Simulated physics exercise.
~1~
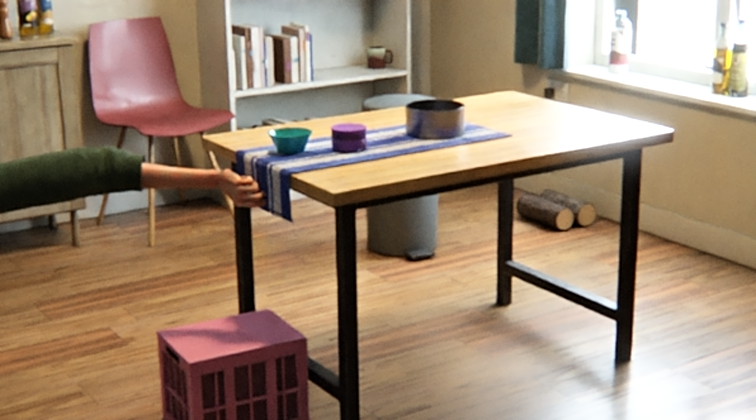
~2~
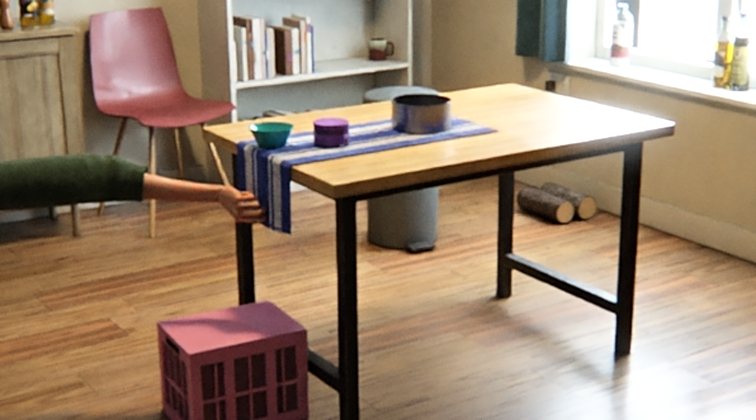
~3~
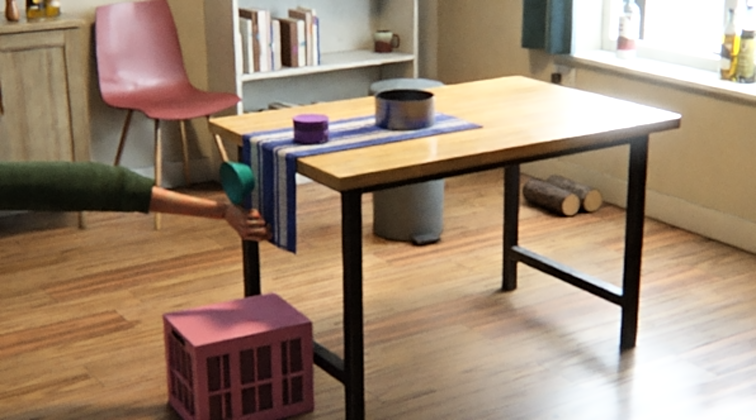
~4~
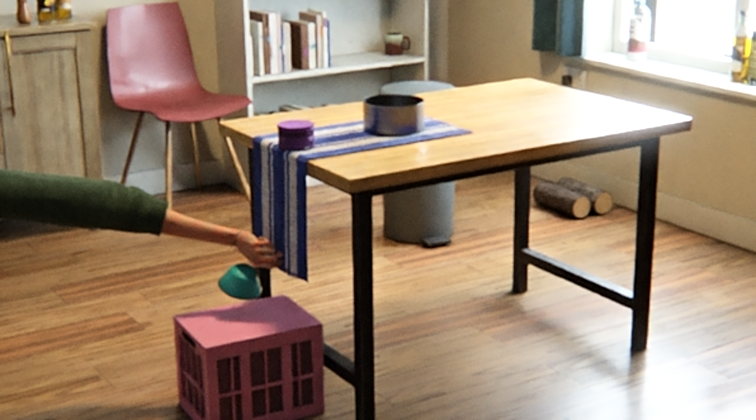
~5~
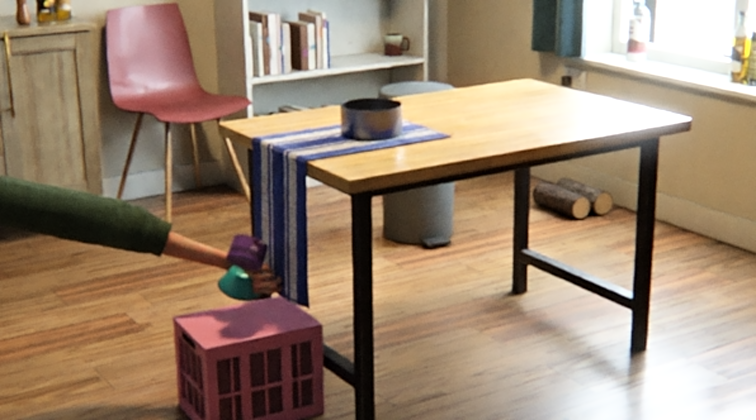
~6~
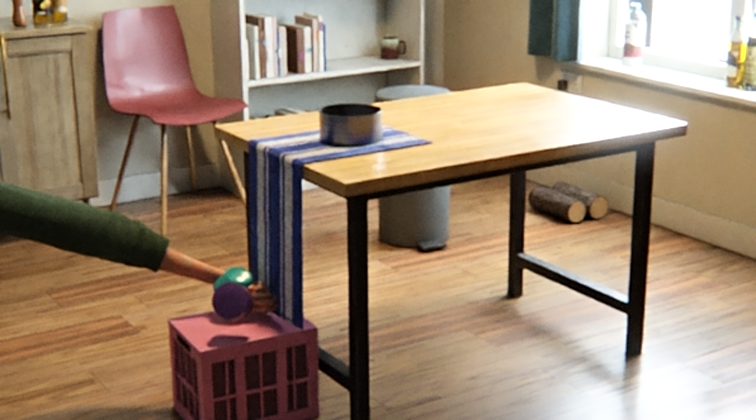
A hand in a dark green sleeve reaches in from the left and grips the end of a blue striped cloth on a wooden table, seen from slightly above in a bright room. A turquoise bowl, a purple tub and a dark pot stand along the cloth, with a pink crate on the floor below. The hand draws the cloth down, carrying all three leftward. The turquoise bowl tips over the edge first, then the purple tub follows. Finally the hem reaches the crate, bowl and tub are beside the hand just above it, and the pot remains on the table.
